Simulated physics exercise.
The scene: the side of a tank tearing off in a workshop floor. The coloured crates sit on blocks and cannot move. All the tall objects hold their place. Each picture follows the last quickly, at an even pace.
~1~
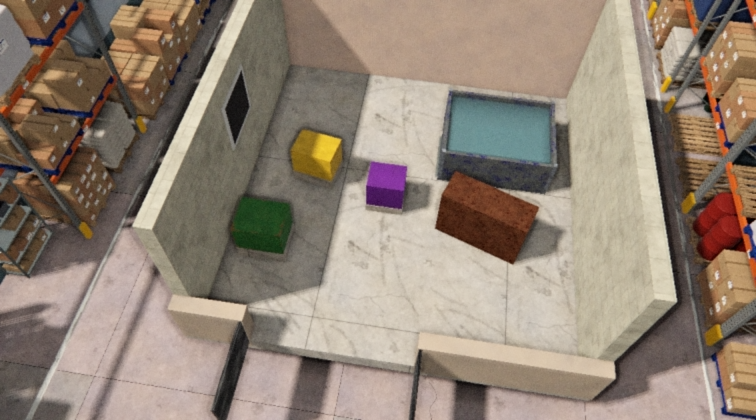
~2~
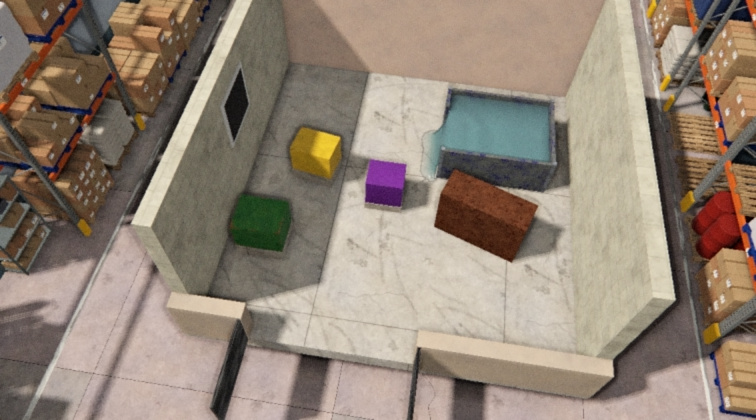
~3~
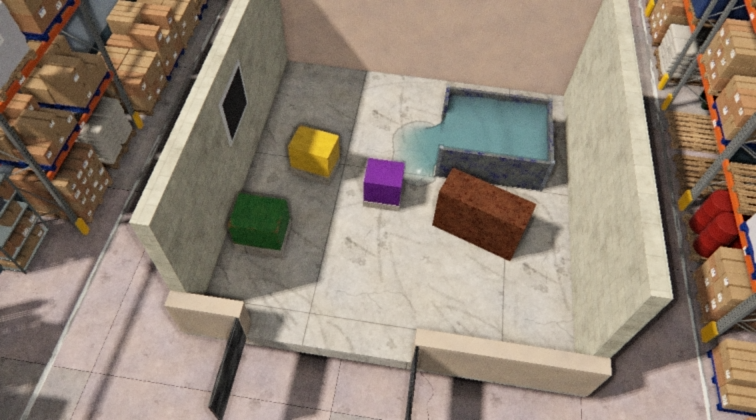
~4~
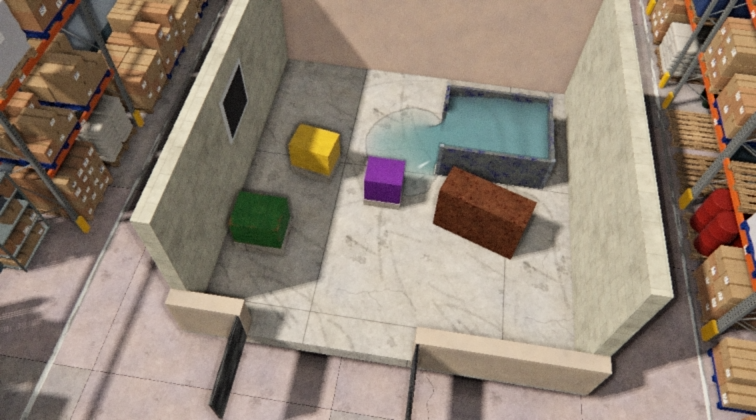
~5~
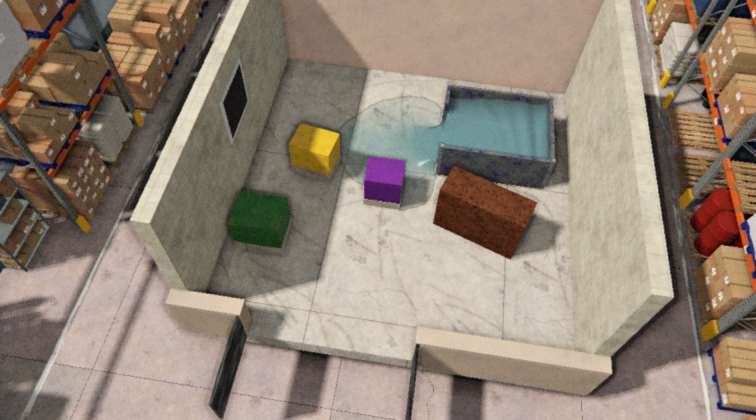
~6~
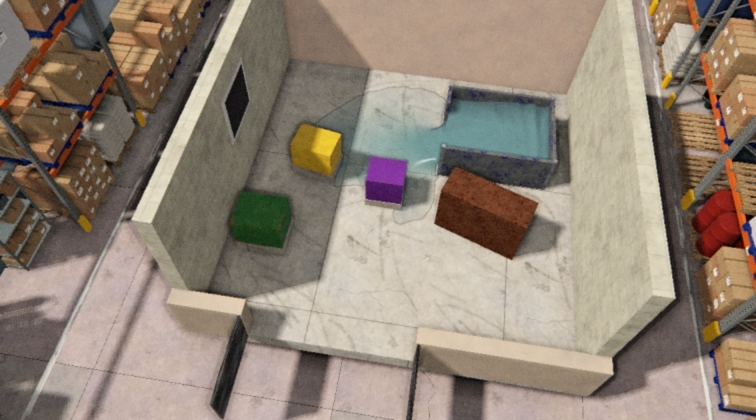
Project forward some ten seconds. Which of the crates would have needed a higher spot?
Purple crate: Yes, it gets wet. Yellow crate: Yes, it gets wet. Green crate: No, it stays dry.
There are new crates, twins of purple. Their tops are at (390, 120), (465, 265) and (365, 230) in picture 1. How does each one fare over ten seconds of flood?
Going through them in order, the first is overtopped, the second is not reached and the third is not reached.
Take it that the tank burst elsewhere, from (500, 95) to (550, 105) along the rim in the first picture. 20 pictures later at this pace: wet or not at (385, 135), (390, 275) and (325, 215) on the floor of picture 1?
Taking them in turn, I get sodden, then left untouched, then left untouched.
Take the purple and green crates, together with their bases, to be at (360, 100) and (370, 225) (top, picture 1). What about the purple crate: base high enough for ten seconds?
The purple crate simply gets reached.
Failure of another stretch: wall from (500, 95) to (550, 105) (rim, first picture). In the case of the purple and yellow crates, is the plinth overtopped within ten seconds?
In that case the purple crate is never flooded and the yellow crate is never flooded.
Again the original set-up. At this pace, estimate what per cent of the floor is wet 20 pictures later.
I'd guess some 60 per cent.
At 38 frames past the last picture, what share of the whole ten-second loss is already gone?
Around 65 % of the total, roughly.
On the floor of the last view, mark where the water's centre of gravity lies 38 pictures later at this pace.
My reading is close to (394, 154).
A moment on, water covers 35 % of the floor; the purple crate water round its plinth, the yellow crate water round its plinth, the green crate water round its plinth.
Next, water covers 50 % of the floor; the purple crate water round its plinth, the yellow crate water round its plinth, the green crate water round its plinth.
Then, water covers 60 % of the floor; the purple crate water round its plinth, the yellow crate water round its plinth, the green crate water round its plinth.
Later, water covers 80 % of the floor; the purple crate water round its plinth, the yellow crate water round its plinth, the green crate water round its plinth.
In the end, water covers 95 % of the floor; the purple crate was topped, the yellow crate was topped, the green crate stayed above the water.
